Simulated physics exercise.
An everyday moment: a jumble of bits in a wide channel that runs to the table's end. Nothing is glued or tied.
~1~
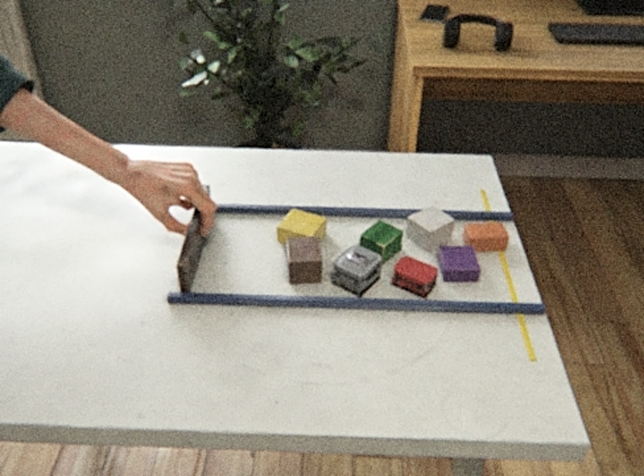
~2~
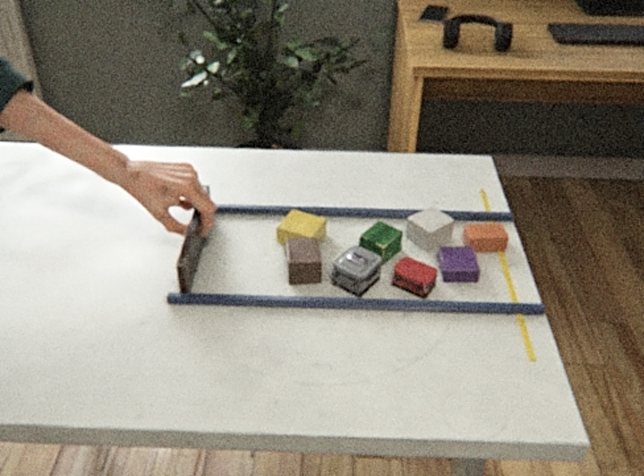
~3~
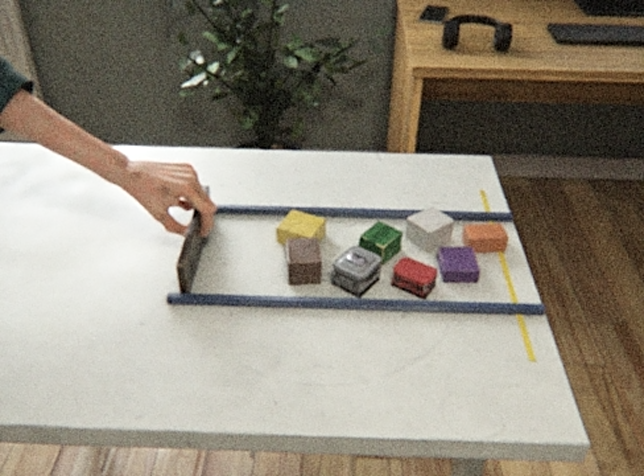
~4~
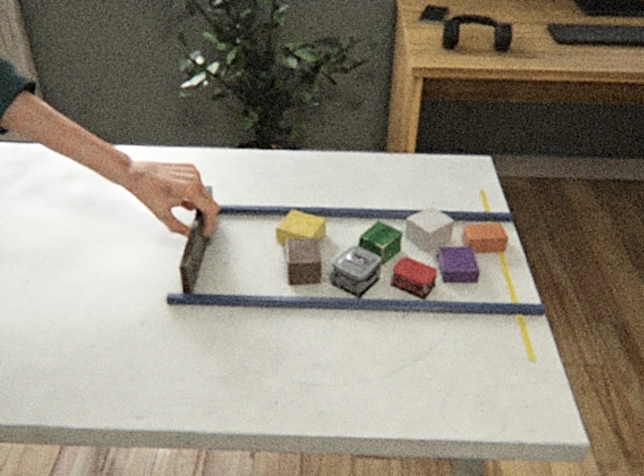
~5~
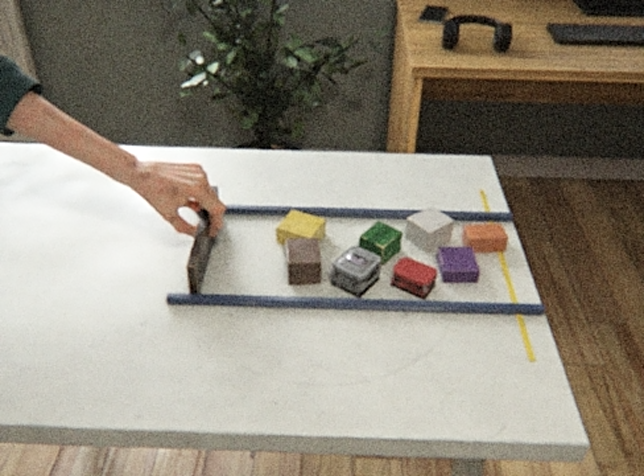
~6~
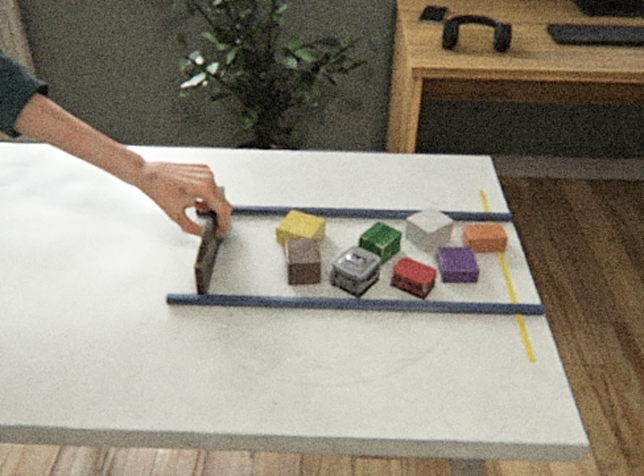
In the video, a hand holds a dark board upright between two blue rails on a white table, then slides it slightly right toward a group of colored blocks, which stay still near a yellow tape line.
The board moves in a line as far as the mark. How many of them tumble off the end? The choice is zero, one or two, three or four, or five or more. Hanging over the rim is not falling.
As it turns out, the number that fall off is five or more.
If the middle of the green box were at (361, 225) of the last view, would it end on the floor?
It drops off.
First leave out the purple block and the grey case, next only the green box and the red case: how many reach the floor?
First 4, then 4.
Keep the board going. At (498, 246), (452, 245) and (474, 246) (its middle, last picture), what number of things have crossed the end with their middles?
In that order 6, 3 and 4.
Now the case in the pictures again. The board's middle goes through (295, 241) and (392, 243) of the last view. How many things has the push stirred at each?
At the one place 2, at the other 8.
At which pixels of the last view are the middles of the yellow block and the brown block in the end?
The yellow block at (516, 233), the brown block at (527, 269).
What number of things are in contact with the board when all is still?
In contact: 2.
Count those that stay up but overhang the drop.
2 of them.
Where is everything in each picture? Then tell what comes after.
In the first picture, orange block (485, 238); purple block (459, 264); white block (430, 229); board (196, 237); tape (503, 261).
In the second picture, purple block (458, 264); yellow block (302, 231).
In the third picture, white block (430, 229); green box (380, 243).
In the fourth picture, orange block (484, 238); board (199, 238).
In the fifth picture, purple block (458, 265); brown block (303, 261).
In the sixth picture, orange block (484, 238); purple block (457, 265); white block (429, 229); board (212, 238); tape (502, 262).
A little later, none off yet; orange block at rest near (484, 238); purple block at rest near (457, 265); white block at rest near (429, 229).
Next, none off yet; orange block at rest near (485, 239); purple block shifted a little near (468, 267); white block shifted a little near (443, 228).
Later still, none off yet; orange block tilted well over near (544, 266); purple block tilted well over near (548, 275); white block shifted well along near (507, 222).
When it is over, the number that fall off is five or more; down, grey case, green box, red case, white block, purple block and orange block.
